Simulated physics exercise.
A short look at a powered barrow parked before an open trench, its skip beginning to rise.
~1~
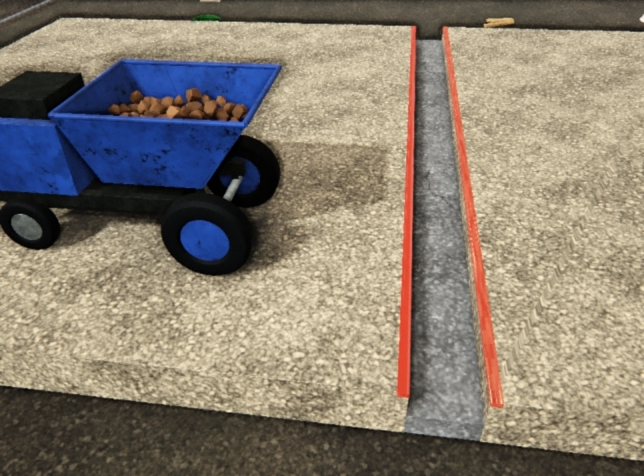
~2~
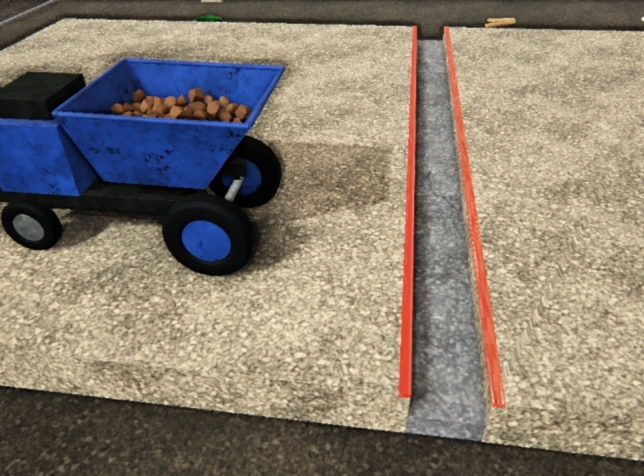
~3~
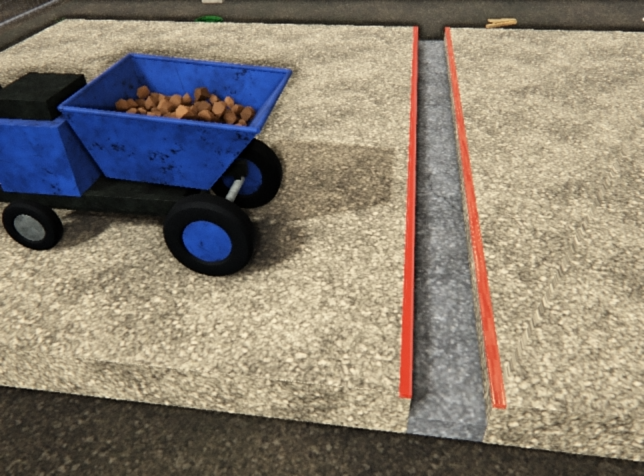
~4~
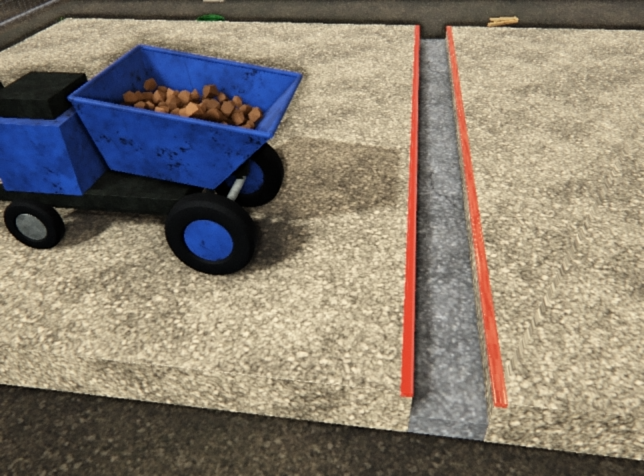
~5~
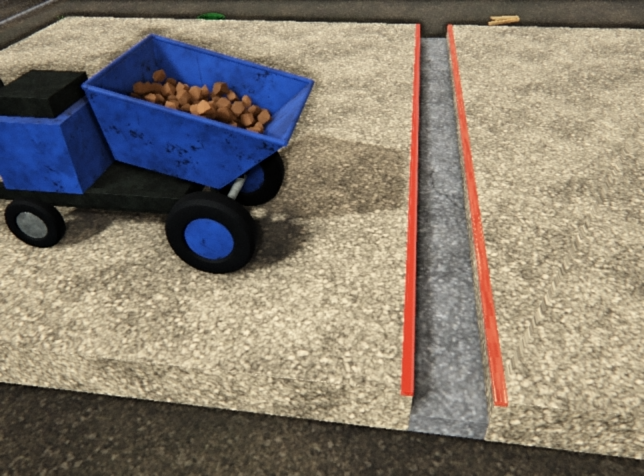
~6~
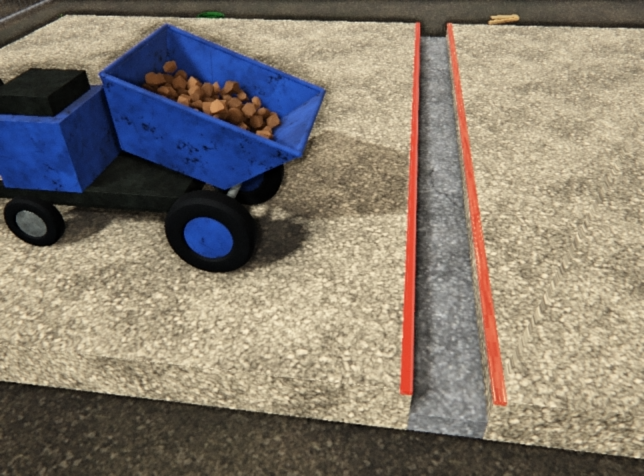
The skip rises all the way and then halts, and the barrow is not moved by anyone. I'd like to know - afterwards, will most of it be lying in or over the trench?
The trench is going to be left with below half the load.
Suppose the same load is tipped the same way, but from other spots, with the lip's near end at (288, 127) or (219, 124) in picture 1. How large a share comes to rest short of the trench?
10 % for the first, 50 % for the second.
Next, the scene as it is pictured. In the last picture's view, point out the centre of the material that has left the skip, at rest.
(404, 240).
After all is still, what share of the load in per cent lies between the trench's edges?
About 30 %.
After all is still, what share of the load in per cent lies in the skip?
Result: Close to 35 per cent.
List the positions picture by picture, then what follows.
Lip of the skip at (245, 125), level; top of the load at (169, 121), clay clods; first edge of the trench at (405, 326); far edge at (488, 334), the trench over half as wide as the skip, and about half as deep as wide, in the first picture.
Lip of the skip at (249, 127), tipped barely; top of the load at (172, 121), in the second picture.
Lip of the skip at (257, 131), tipped barely; top of the load at (169, 120), in the third picture.
Lip of the skip at (270, 136), tipped a little; top of the load at (165, 115), in the fourth picture.
Lip of the skip at (285, 144), tipped a little; top of the load at (174, 109), in the fifth picture.
Lip of the skip at (299, 155), tipped clearly; top of the load at (172, 107); first edge of the trench at (409, 324); far edge at (492, 332), in the sixth picture.
Soon, skip tipped steeply; all in the skip.
A while on, skip tipped right over; most in the skip; about a quarter short of the trench; a stray few in or heaped over the trench.
Towards the end, skip tipped right over; about a third in the skip; about a third short of the trench; about a quarter in or heaped over the trench.
Finally, skip tipped right over; about a third in the skip; about a third short of the trench; about a quarter in or heaped over the trench; none beyond it.
